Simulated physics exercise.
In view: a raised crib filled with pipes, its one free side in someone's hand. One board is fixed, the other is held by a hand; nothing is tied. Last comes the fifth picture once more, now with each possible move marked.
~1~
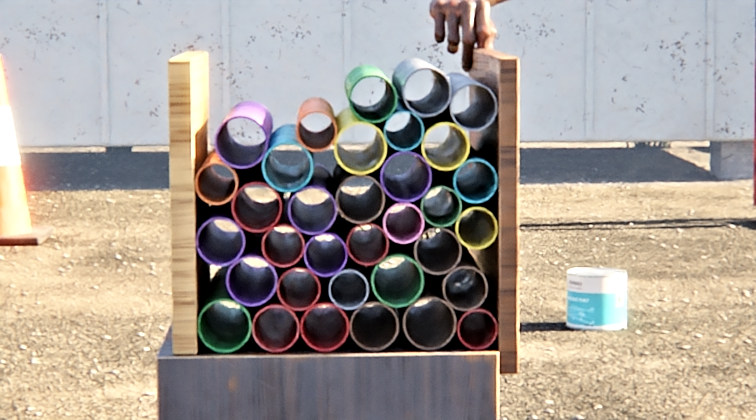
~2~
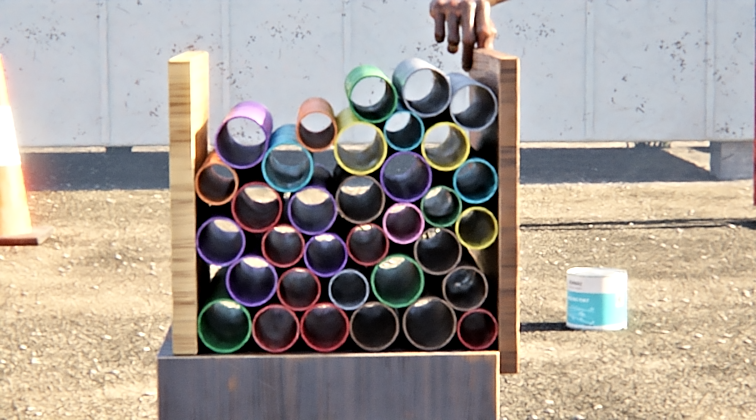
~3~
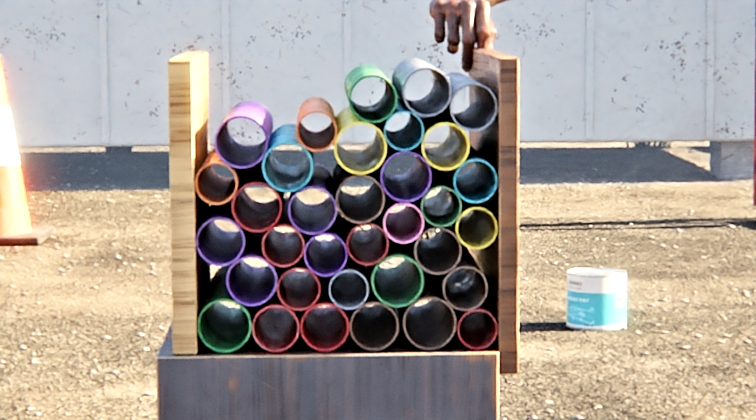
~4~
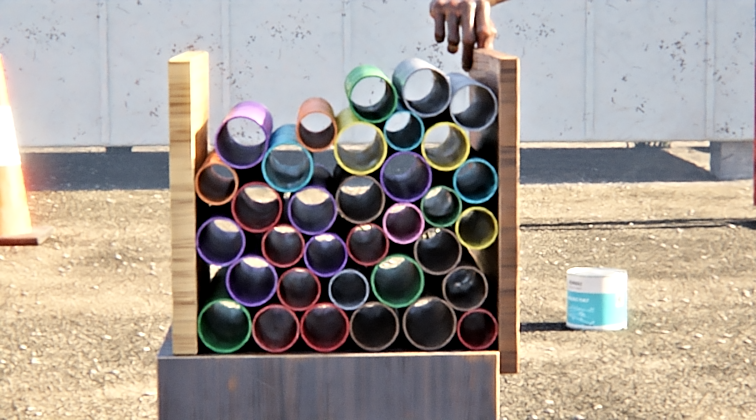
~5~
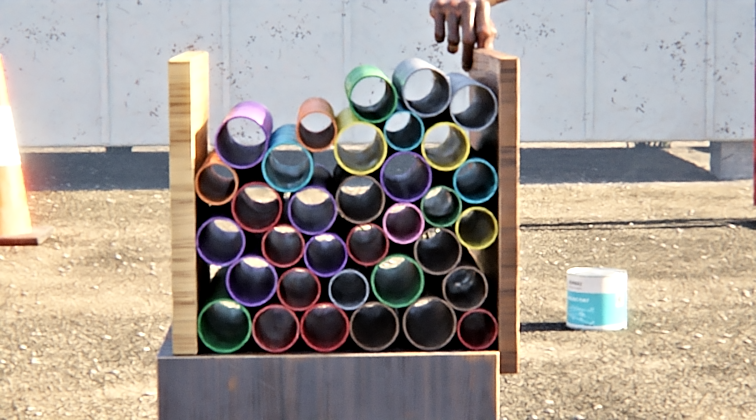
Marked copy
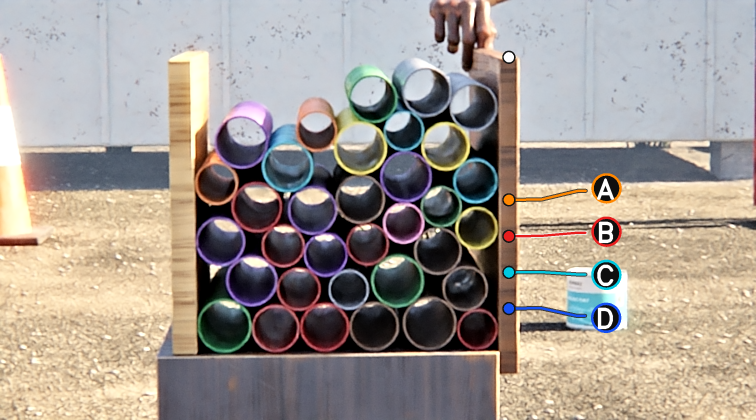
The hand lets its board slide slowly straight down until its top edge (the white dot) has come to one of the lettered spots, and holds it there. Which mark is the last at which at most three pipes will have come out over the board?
Stop at A.
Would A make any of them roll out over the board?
At A: Yes.
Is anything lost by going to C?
Yes, at C.
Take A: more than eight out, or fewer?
It loses fewer than eight.
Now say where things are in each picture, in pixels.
A purple pipe (252, 280); a red pipe (283, 246); a turquoise pipe (476, 181), in the first picture.
A turquoise pipe (476, 181); a turquoise pipe (287, 167), in the second picture.
An orange pipe (317, 131); side board (492, 198), in the third picture.
A green pipe (225, 325); a red pipe (478, 330), in the fourth picture.
A purple pipe (252, 280); a red pipe (283, 246); a turquoise pipe (476, 181), in the fifth picture.
On the marked copy, A at (509, 200); B at (509, 236); C at (509, 273); D at (509, 309); the white dot at (509, 57).
Following A. Soon after the start, top of the board (498, 123).
Later, top of the board (498, 197).
In the end, top of the board (498, 199), one out over the board.
As for the rest, B more than three out over the board; C more than three out over the board; D more than three out over the board.
